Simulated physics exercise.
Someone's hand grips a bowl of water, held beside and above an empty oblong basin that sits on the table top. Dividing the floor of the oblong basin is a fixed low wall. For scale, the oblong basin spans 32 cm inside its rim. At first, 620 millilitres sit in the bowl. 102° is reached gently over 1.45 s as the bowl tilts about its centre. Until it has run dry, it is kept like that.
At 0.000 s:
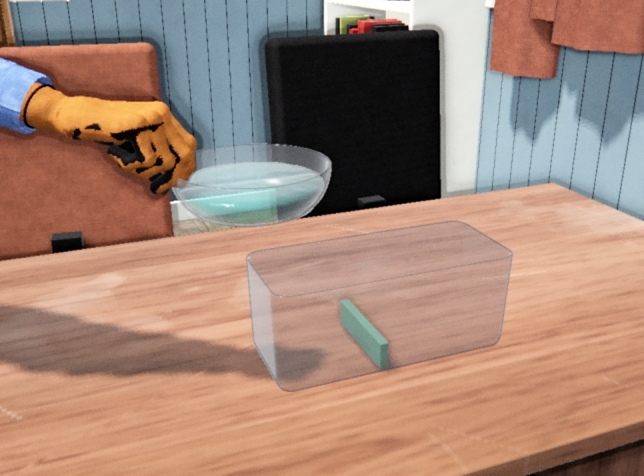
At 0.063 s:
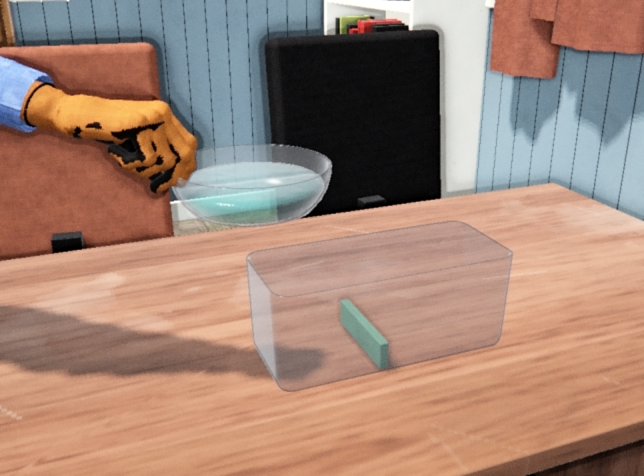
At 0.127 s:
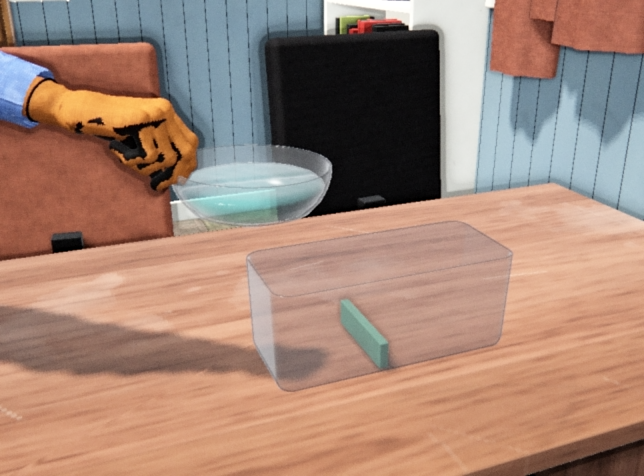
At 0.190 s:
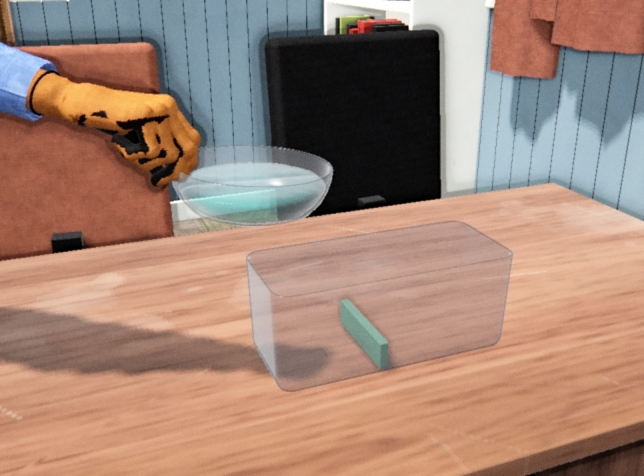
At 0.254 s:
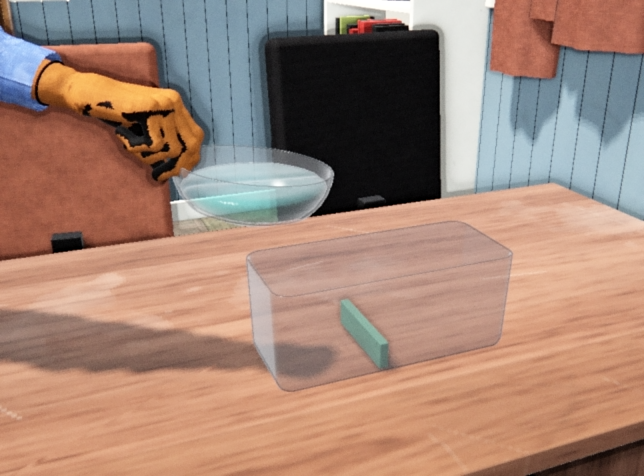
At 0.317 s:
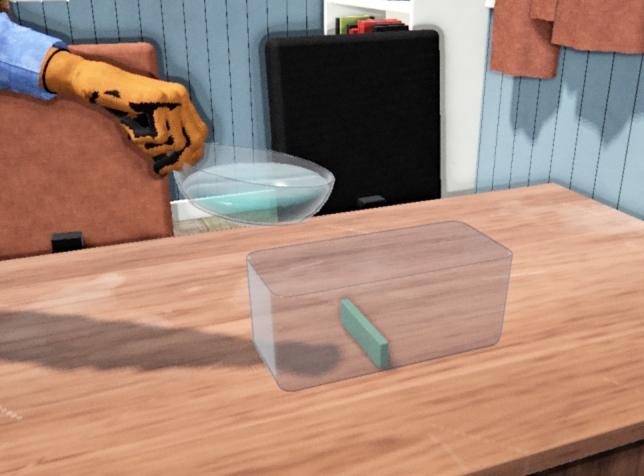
A hand in an orange and black glove with a blue sleeve holds a clear glass bowl of pale teal liquid at the upper left, seen from slightly above a wooden table. On the table sits an empty transparent oblong basin with a small green block visible at it, before brown and black chairs and blue panelled walls. The hand gradually tilts the bowl slightly rightward, while the camera stays still.
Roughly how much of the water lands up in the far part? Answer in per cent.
Around 50 %.
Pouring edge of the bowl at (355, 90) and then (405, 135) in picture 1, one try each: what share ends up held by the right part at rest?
In turn about 80 and 95 per cent.
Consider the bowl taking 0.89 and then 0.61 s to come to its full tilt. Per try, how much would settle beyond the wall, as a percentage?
45 and 40 %.
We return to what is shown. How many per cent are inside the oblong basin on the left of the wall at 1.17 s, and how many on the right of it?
Near 48 on the left, 50 on the right.
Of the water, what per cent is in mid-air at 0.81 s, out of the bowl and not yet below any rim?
Around 28 in a hundred.
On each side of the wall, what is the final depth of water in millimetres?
Depths at rest: Left around 18 mm, right around 14 mm.
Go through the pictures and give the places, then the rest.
In the first picture, tilt 0°; pouring edge (324, 158); surface from (176, 189) to (318, 172); the oblong basin's rim runs from (259, 276) to (487, 238); the wall's top is at (363, 321).
In the second picture, tilt 0°; pouring edge (325, 158); surface from (177, 189) to (318, 173).
In the third picture, tilt 2°; pouring edge (325, 160); surface from (177, 188) to (318, 174).
In the fourth picture, tilt 4°; pouring edge (326, 163); surface from (178, 187) to (319, 175).
In the fifth picture, tilt 8°; pouring edge (327, 167); surface from (180, 186) to (321, 175).
In the sixth picture, tilt 12°; pouring edge (327, 173); surface from (183, 187) to (322, 175).
After 0.81 s the tilt is 60° and 36 per cent is still to pour, 12 is left of the wall and 24 right of it.
After 1.17 s the tilt is 93° and 1 per cent is still to pour, 47 is left of the wall and 50 right of it.
After 1.54 s the tilt is 102° and 0 per cent is still to pour, 49 is left of the wall and 50 right of it.
After 1.95 s the tilt is 102° and 0 per cent is still to pour, 49 is left of the wall and 50 right of it.
In the end 49 per cent lies left of the wall, 50 right of it and 0 outside.
